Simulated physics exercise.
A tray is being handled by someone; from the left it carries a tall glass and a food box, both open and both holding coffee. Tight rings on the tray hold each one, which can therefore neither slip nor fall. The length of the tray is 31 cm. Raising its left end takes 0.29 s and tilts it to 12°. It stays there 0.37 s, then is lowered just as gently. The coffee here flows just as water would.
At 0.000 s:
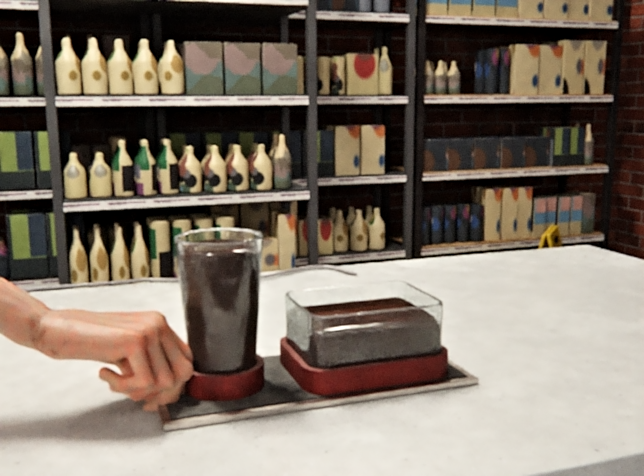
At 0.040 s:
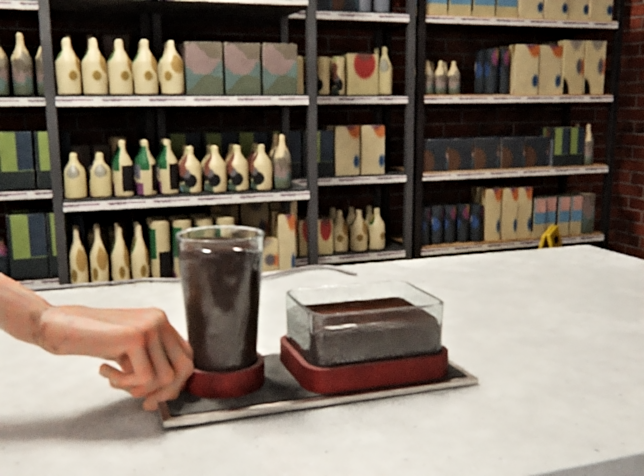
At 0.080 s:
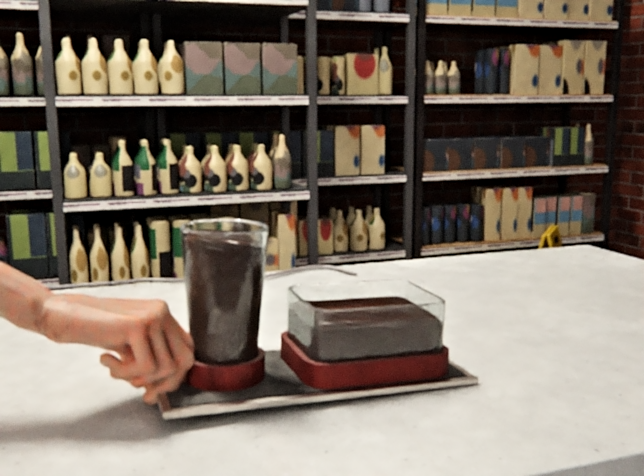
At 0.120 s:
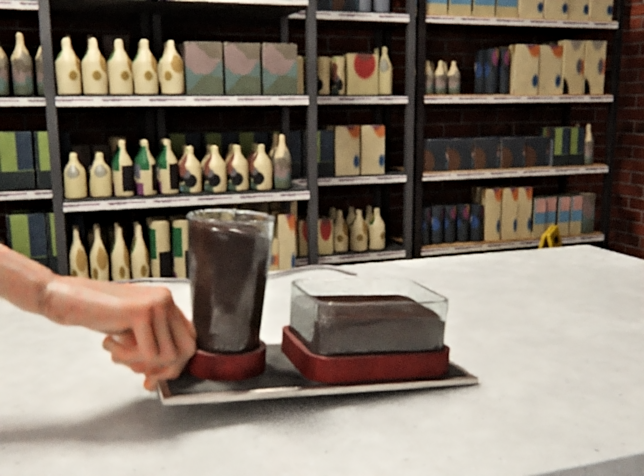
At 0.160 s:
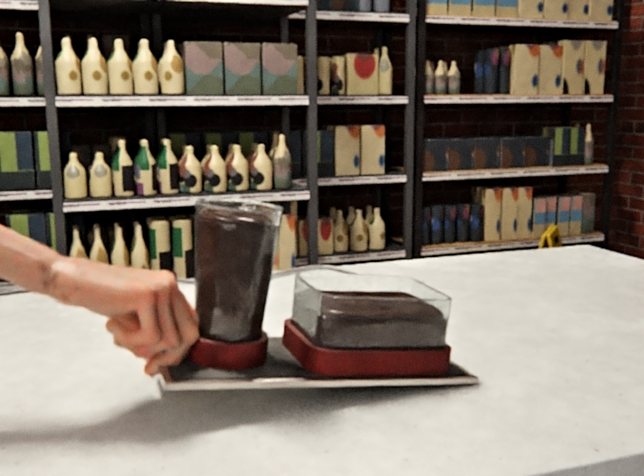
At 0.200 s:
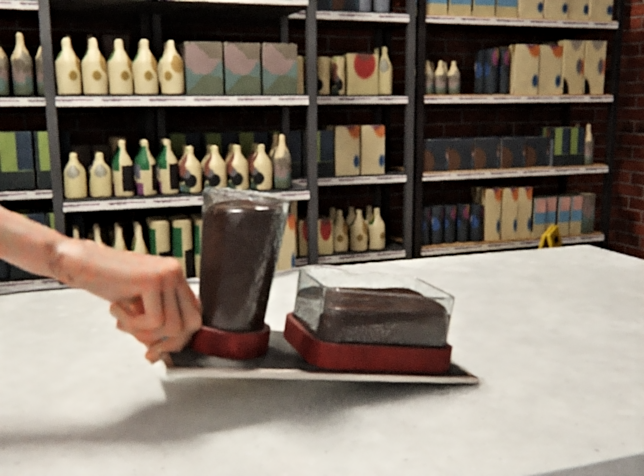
Hand at left slowly lifting one end of a tray holding a tall glass and a clear box, both containing dark liquid.
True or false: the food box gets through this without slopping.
False.
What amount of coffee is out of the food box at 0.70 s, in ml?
The figure is roughly 10 ml.
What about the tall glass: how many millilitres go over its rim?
10 ml.
Then, 0.45 s in, the slope is 12°; losses from the left are 8, 12 ml.
Then, 0.70 s in, the slope is 11°; losses from the left are 10, 12 ml.
Then, 0.95 s in, the slope is 0°; losses from the left are 10, 14 ml.
Then, 1.20 s in, the slope is 0°; losses from the left are 10, 14 ml.
Finally, losses from the left are 10, 14 ml.
